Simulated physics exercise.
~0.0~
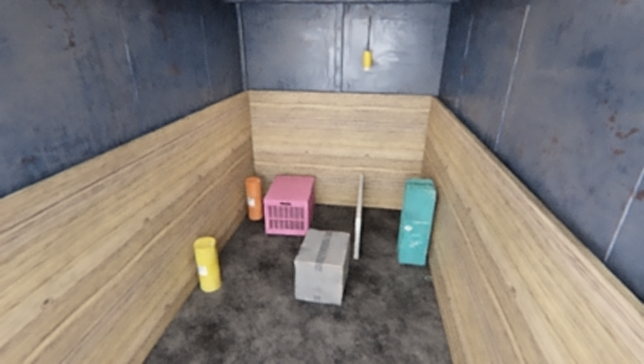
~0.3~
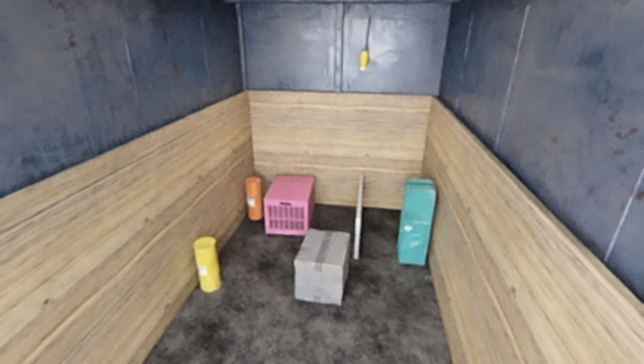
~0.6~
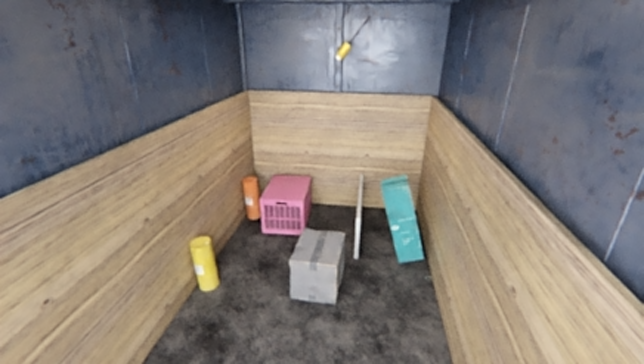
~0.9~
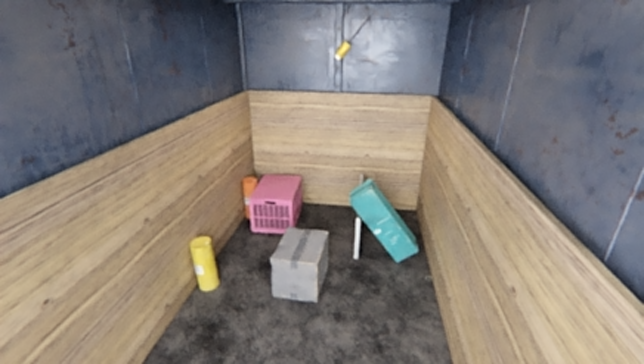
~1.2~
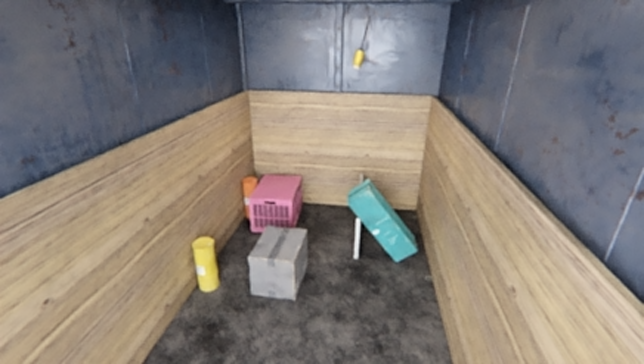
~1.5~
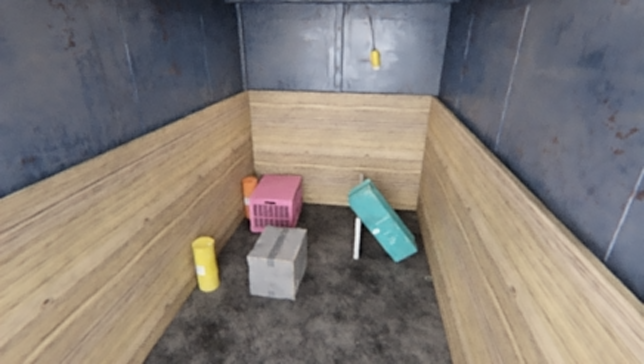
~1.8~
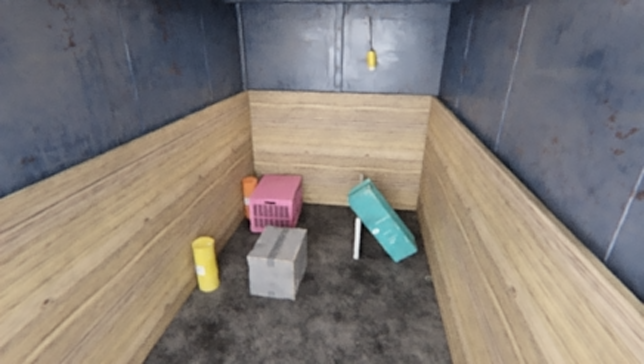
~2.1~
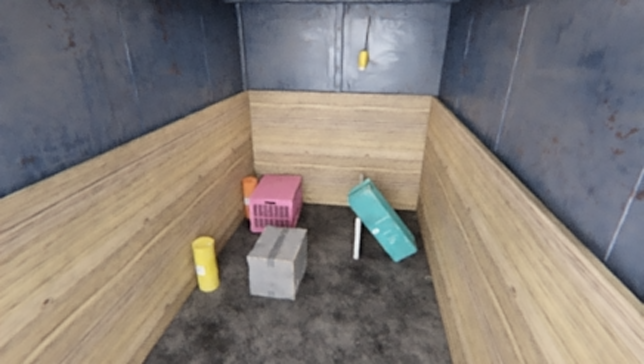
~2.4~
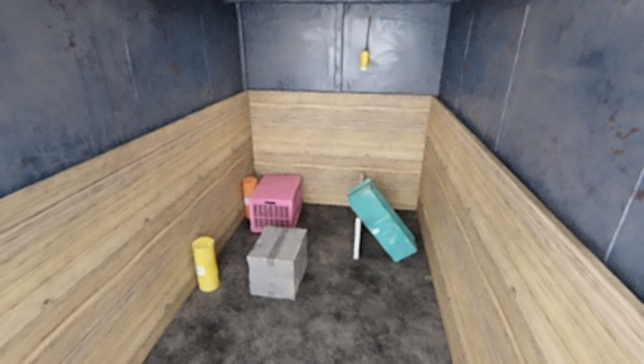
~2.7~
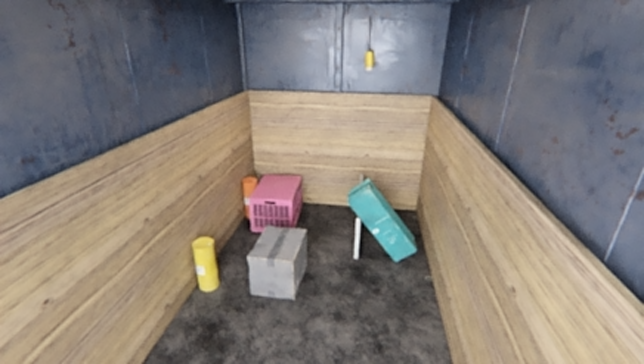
In the load bay of a moving van, a hanging yellow object swings as a turquoise box tips left and comes to rest leaning on a low board, while a grey box slides left, stopping near a pink chest, with the orange and yellow canisters still standing.
